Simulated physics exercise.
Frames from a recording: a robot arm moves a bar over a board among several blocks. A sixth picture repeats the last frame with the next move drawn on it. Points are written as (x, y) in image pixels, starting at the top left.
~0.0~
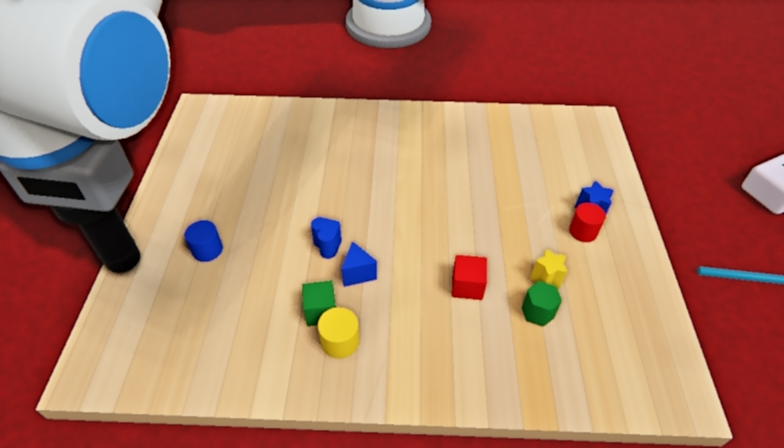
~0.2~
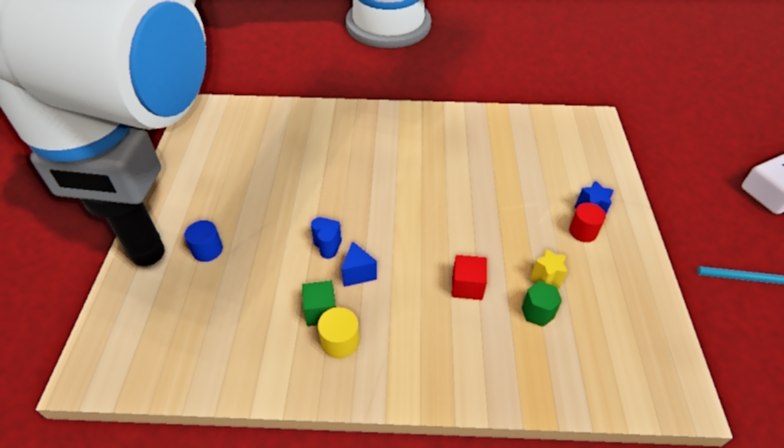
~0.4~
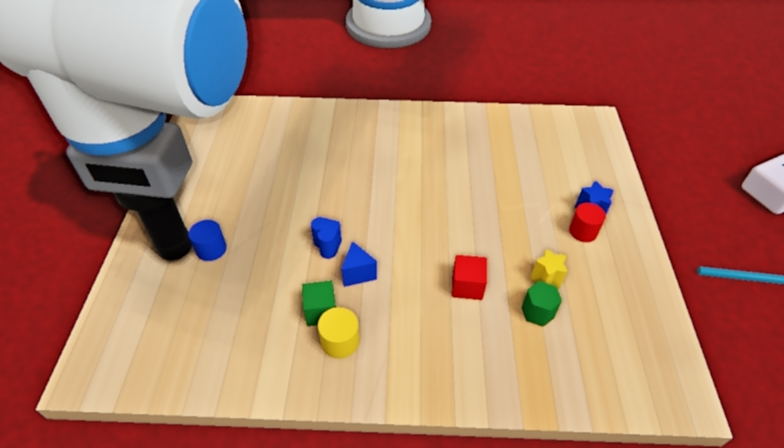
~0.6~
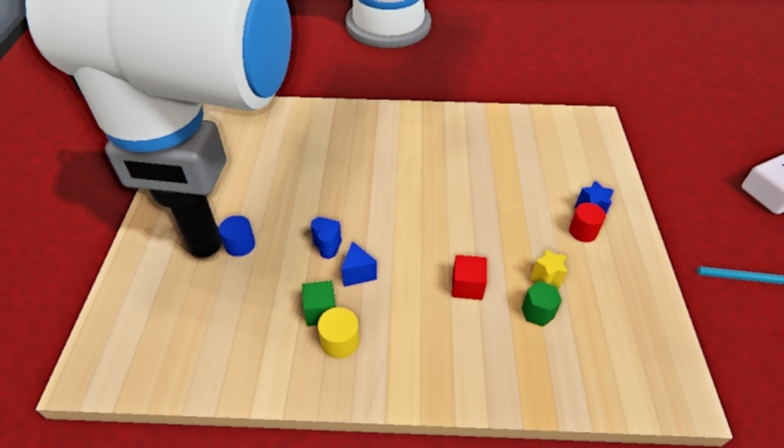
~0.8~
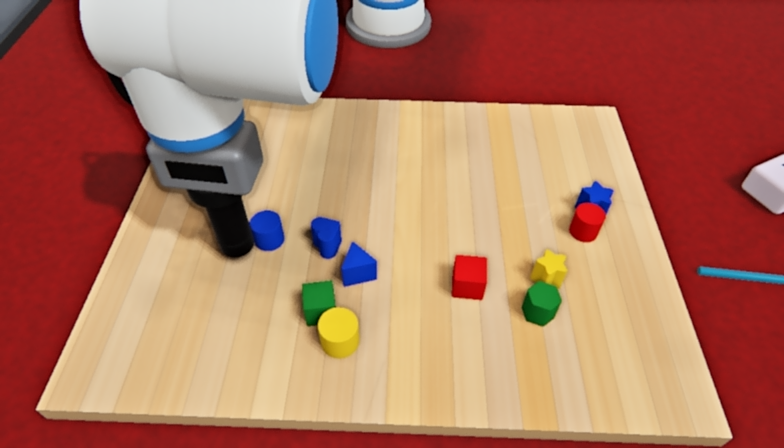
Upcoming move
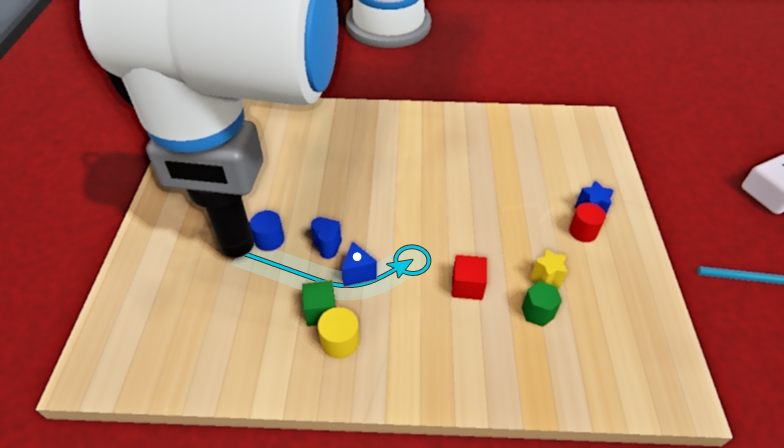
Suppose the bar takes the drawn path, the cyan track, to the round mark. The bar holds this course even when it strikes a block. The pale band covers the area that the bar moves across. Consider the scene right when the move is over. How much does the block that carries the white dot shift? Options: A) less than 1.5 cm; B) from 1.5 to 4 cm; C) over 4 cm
C - over 4 cm.
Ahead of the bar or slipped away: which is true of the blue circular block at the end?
It slides aside on the way.
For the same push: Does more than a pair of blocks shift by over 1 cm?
My answer is no.
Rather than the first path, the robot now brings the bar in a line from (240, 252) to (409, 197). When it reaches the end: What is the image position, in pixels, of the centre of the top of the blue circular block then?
It comes to (363, 170).
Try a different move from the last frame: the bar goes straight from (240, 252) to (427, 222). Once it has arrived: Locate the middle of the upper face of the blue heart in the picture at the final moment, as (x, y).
I think it will end close to (380, 233).
Drawn move, from (240, 252) through (295, 272) and (356, 285) to (412, 260); the dot is on the blue triangular piece.
The first path, step by step. One third of the way, bar (295, 266); blue circular block (281, 221).
Two thirds of the way, bar (357, 279); blue circular block (281, 221); blue triangular piece (379, 252), turned 60° anticlockwise.
At the end, bar (413, 253); blue circular block (281, 221); green square block still; blue triangular piece (433, 226), turned 65° anticlockwise.
